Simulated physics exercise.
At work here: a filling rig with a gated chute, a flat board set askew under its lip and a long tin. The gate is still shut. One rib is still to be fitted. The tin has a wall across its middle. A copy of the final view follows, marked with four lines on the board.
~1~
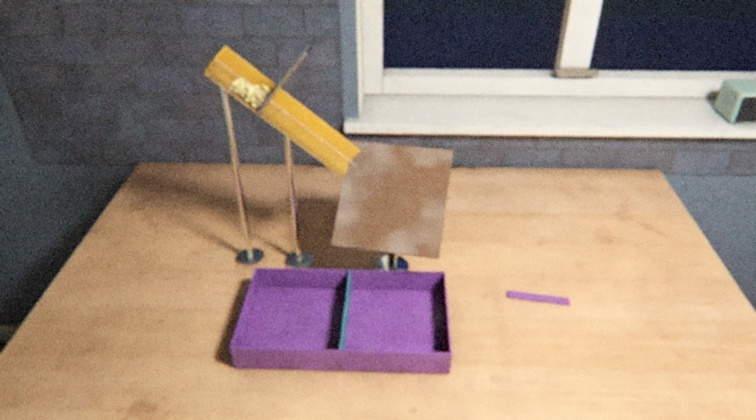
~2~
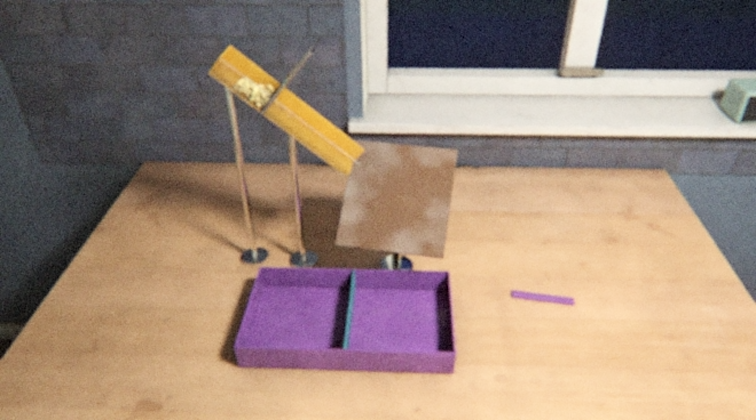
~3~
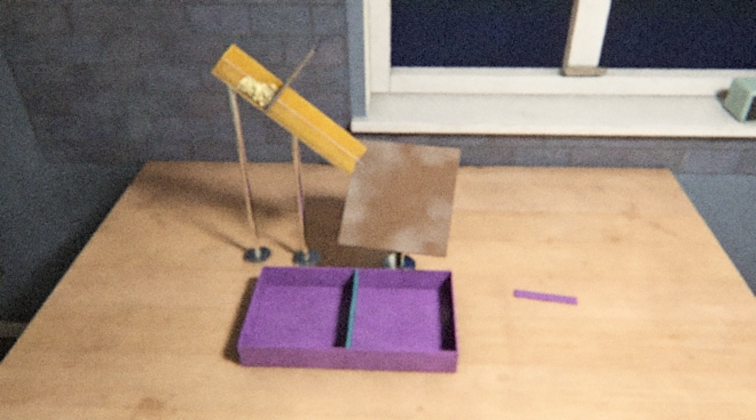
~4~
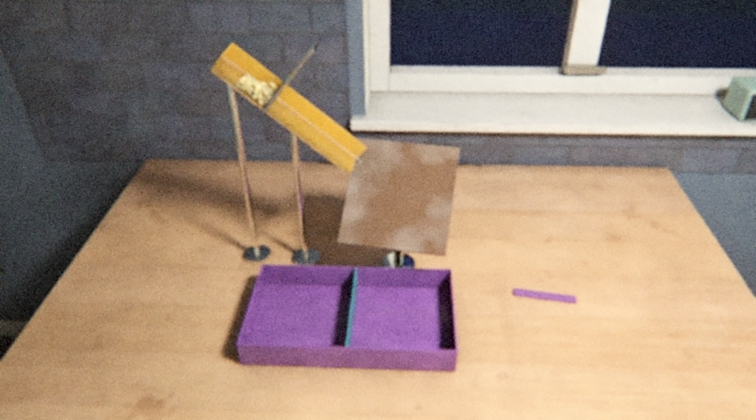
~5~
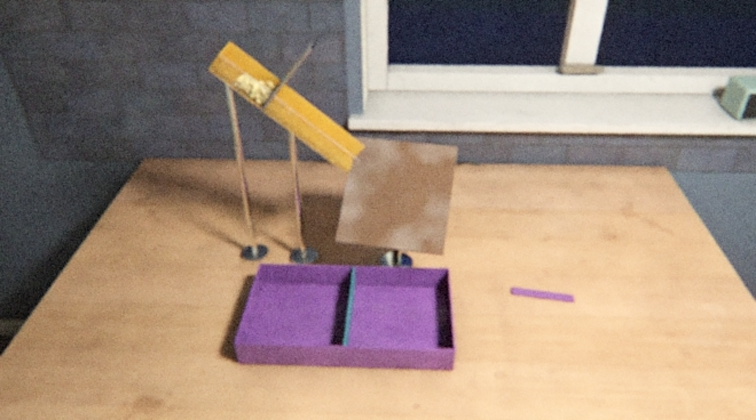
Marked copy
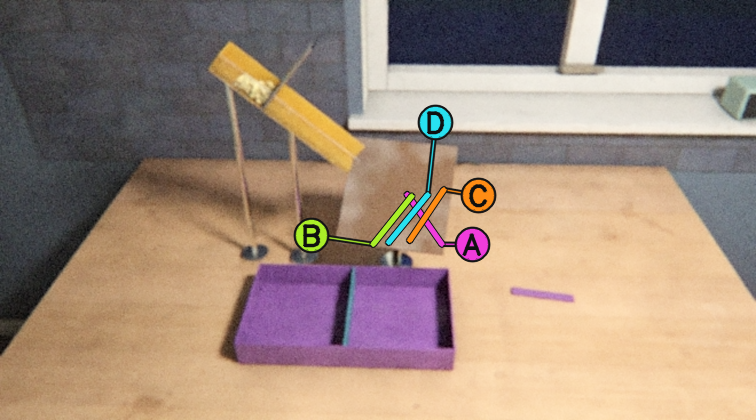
Pale beans sitting still behind a gate in a yellow chute above a tilted brown board and a divided purple tray.
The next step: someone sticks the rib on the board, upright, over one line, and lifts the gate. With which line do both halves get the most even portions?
I would pick line B.
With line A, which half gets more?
Right.
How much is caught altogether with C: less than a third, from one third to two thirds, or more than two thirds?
More than two thirds.
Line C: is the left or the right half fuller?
The right half.
On the marked copy, line A from (407, 194) to (441, 244); line B from (411, 196) to (373, 244); line C from (443, 189) to (409, 240); line D from (427, 194) to (388, 242).
With A, of what is caught, a stray few in the left half, nearly all in the right.
With B, of what is caught, about half in the left half, about half in the right.
With C, of what is caught, a stray few in the left half, nearly all in the right.
With D, of what is caught, a small part in the left half, most in the right.
